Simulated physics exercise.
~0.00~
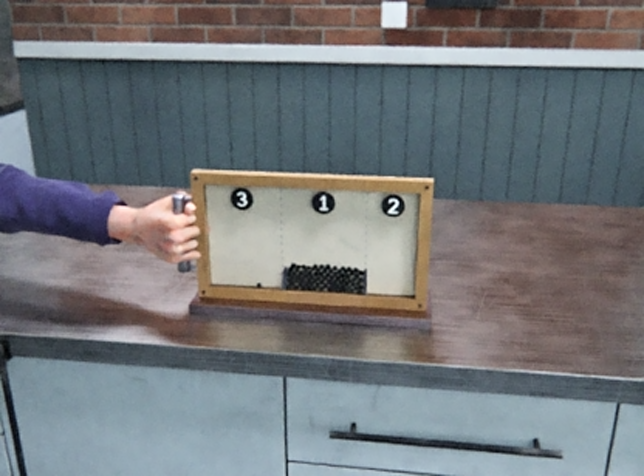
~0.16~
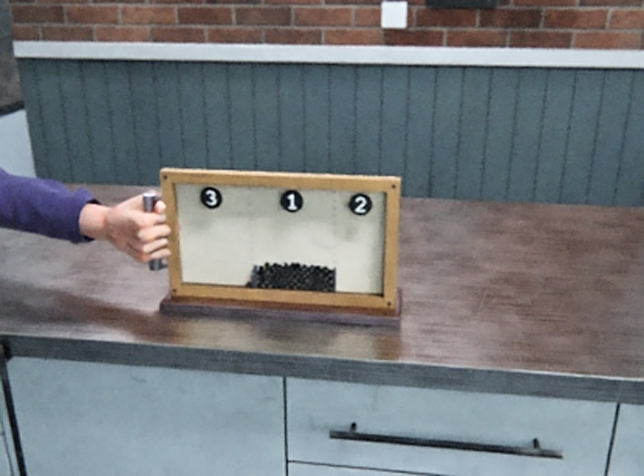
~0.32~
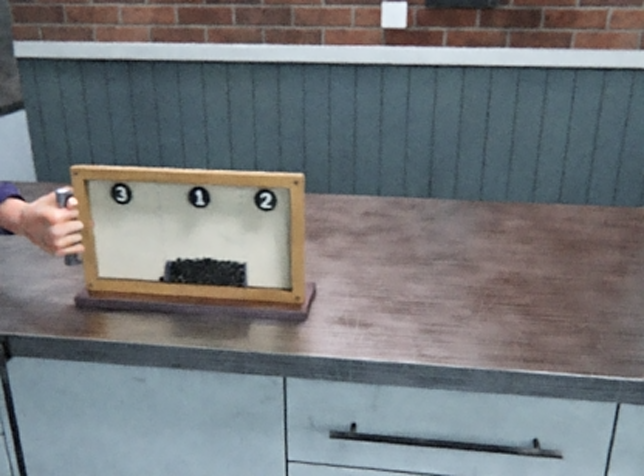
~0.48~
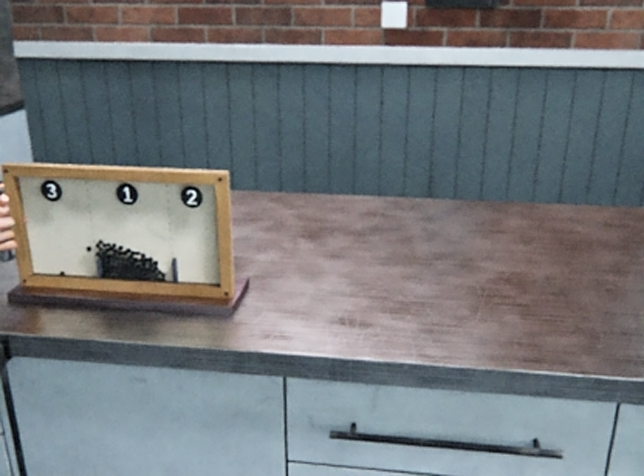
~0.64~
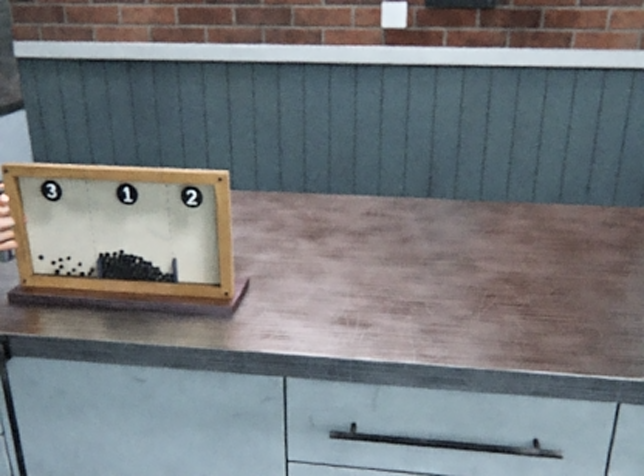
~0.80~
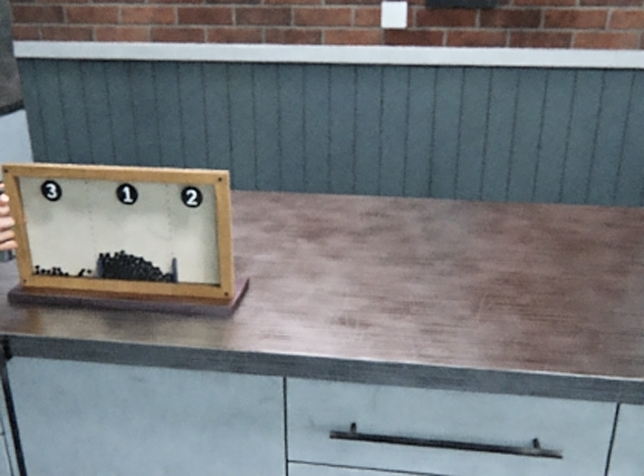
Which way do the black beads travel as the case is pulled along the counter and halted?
The beads travel to the left, carried along with the case, and a few of them spill farther that way when it stops.
